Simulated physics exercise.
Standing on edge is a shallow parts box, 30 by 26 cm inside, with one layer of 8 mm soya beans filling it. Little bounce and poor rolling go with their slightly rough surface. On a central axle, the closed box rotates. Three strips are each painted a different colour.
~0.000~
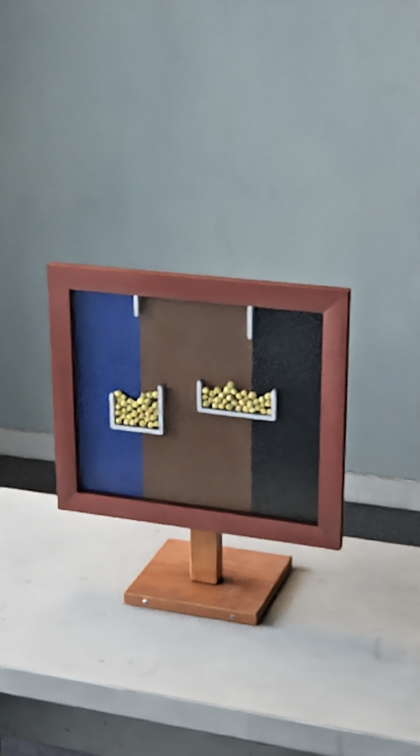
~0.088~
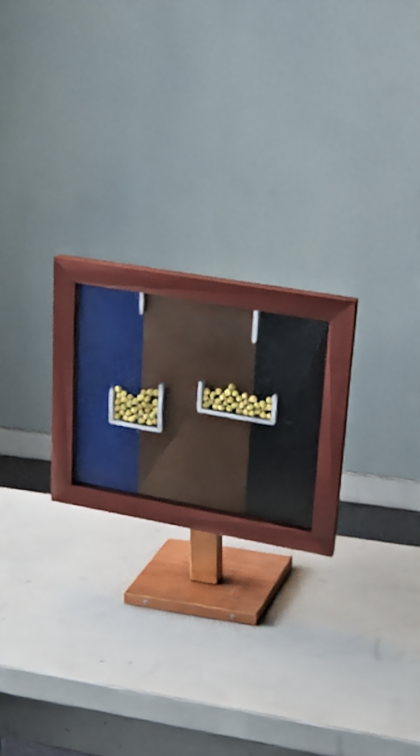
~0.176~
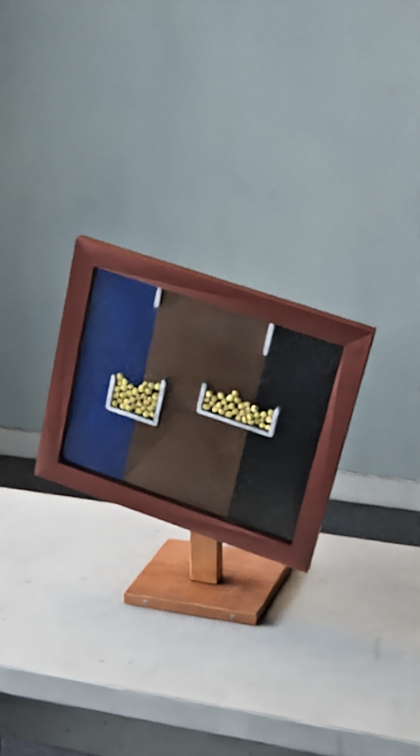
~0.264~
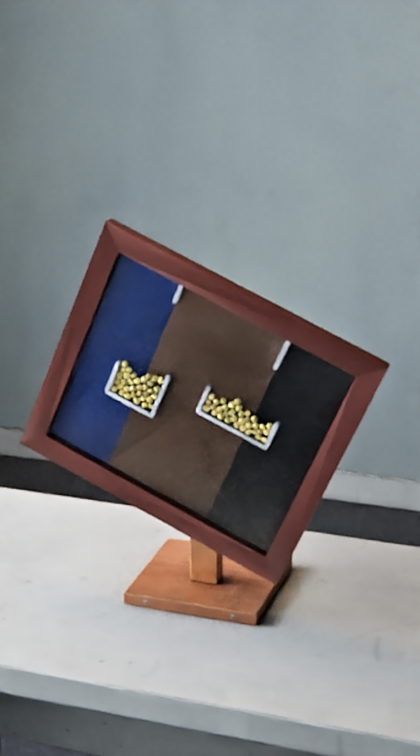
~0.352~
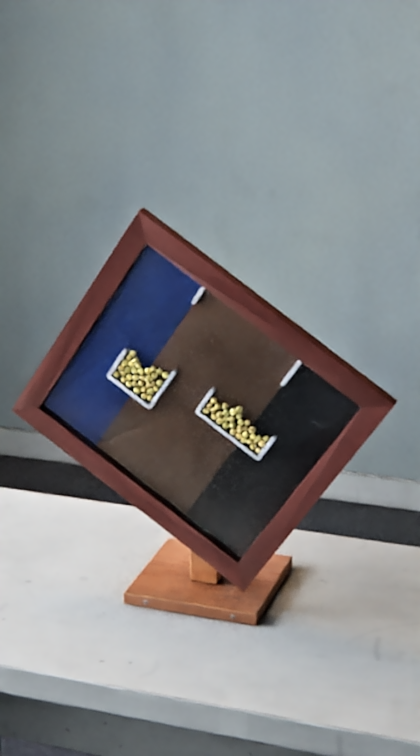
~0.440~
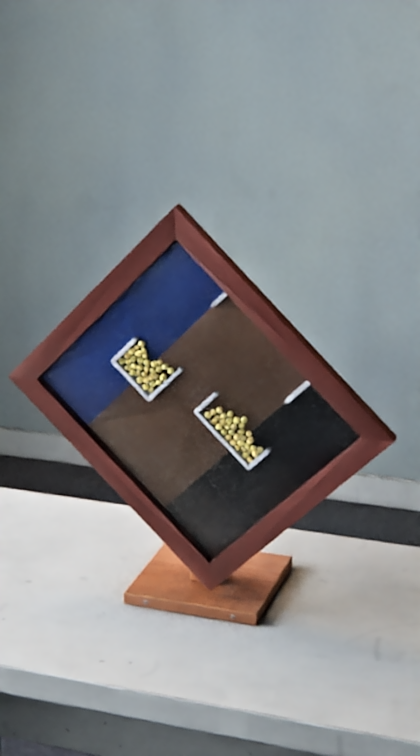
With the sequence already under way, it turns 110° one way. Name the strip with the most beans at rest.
Black.
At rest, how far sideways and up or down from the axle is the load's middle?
Offset approx. 5 cm right, 14 cm below.
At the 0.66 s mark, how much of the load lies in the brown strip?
45 percent.
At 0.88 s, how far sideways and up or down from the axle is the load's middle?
I'd put it near 1 centimetres to the right and 2 centimetres below.
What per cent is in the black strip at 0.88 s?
The share there is some 35 per cent.
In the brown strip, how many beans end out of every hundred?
About 25 per cent.
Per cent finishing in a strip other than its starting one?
I'd guess roughly 80 percent, give or take.
After 0.66 s, it stands 70° clockwise; the beans' middle is in line with and level with the centre; blue 25 %, black 30 %, brown 45 %.
After 0.88 s, it stands 96° clockwise; the beans' middle is 1 cm right of and 2 cm below the centre; blue 15 %, black 35 %, brown 50 %.
After 1.06 s, it stands 110° clockwise; the beans' middle is 3 cm right of and 6 cm below the centre; blue 5 %, black 50 %, brown 45 %.
All still by 2.2 s, it stands 110° clockwise; blue 0 %, black 75 %, brown 25 %.
